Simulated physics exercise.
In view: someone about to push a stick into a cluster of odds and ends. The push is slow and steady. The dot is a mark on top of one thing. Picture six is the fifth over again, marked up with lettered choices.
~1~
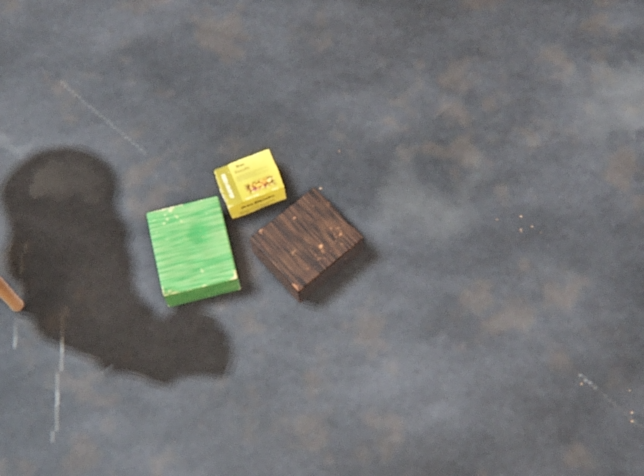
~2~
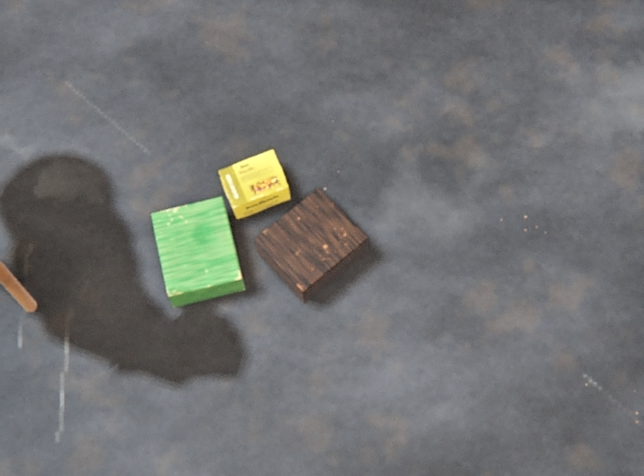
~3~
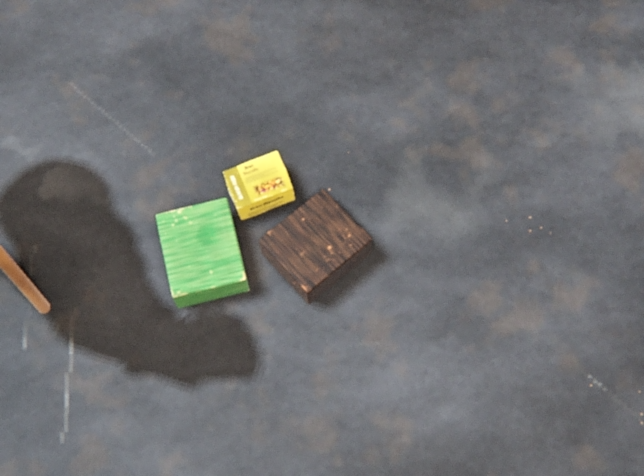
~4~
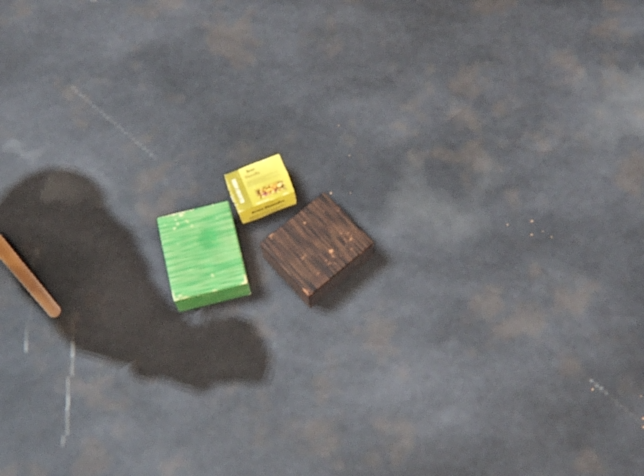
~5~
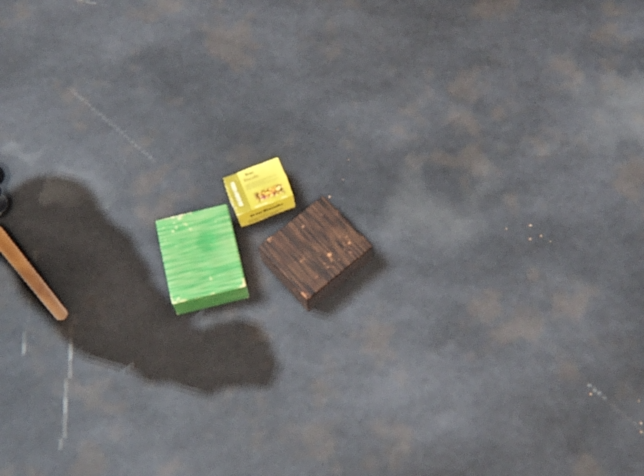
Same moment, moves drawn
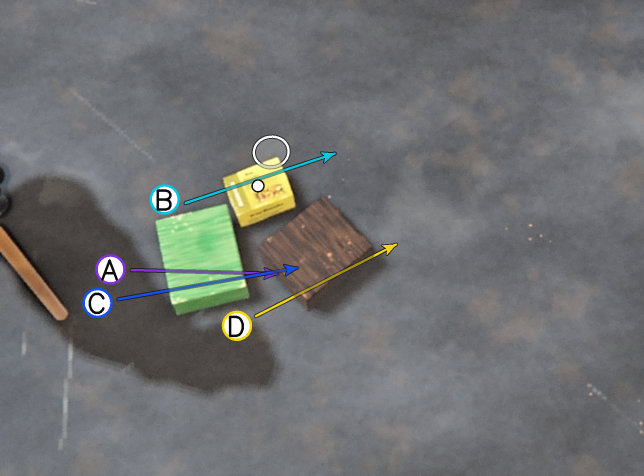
In the video, a green block, a yellow packet and a dark block sit clustered on a mottled grey surface as a wooden stick slides in from the left, its shadow spreading rightward, while the view drifts slightly.
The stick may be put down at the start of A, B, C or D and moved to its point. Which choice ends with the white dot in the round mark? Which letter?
With C the dot lies in the ring.
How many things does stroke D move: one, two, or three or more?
In all, one.
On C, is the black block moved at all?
On that stroke, yes.
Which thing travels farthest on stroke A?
It is the green block.
On the marked copy, A from (132, 270) to (277, 274); B from (185, 203) to (335, 154); C from (118, 299) to (298, 268); D from (256, 316) to (396, 245); the ring at (271, 152); the white dot at (258, 186).
Following C. Soon after the start, foot of the stick (183, 289); yellow packet (261, 192); green block (215, 253).
Later, foot of the stick (247, 277); yellow packet (274, 171); green block (253, 231); black block (352, 236).
In the end, foot of the stick (298, 269); yellow packet (273, 158); green block (264, 222); the dot on the yellow packet is in the ring.
As for the rest, A leaves the dotted thing at (305, 163); B leaves the dotted thing at (321, 189); D leaves the dotted thing at (259, 192).
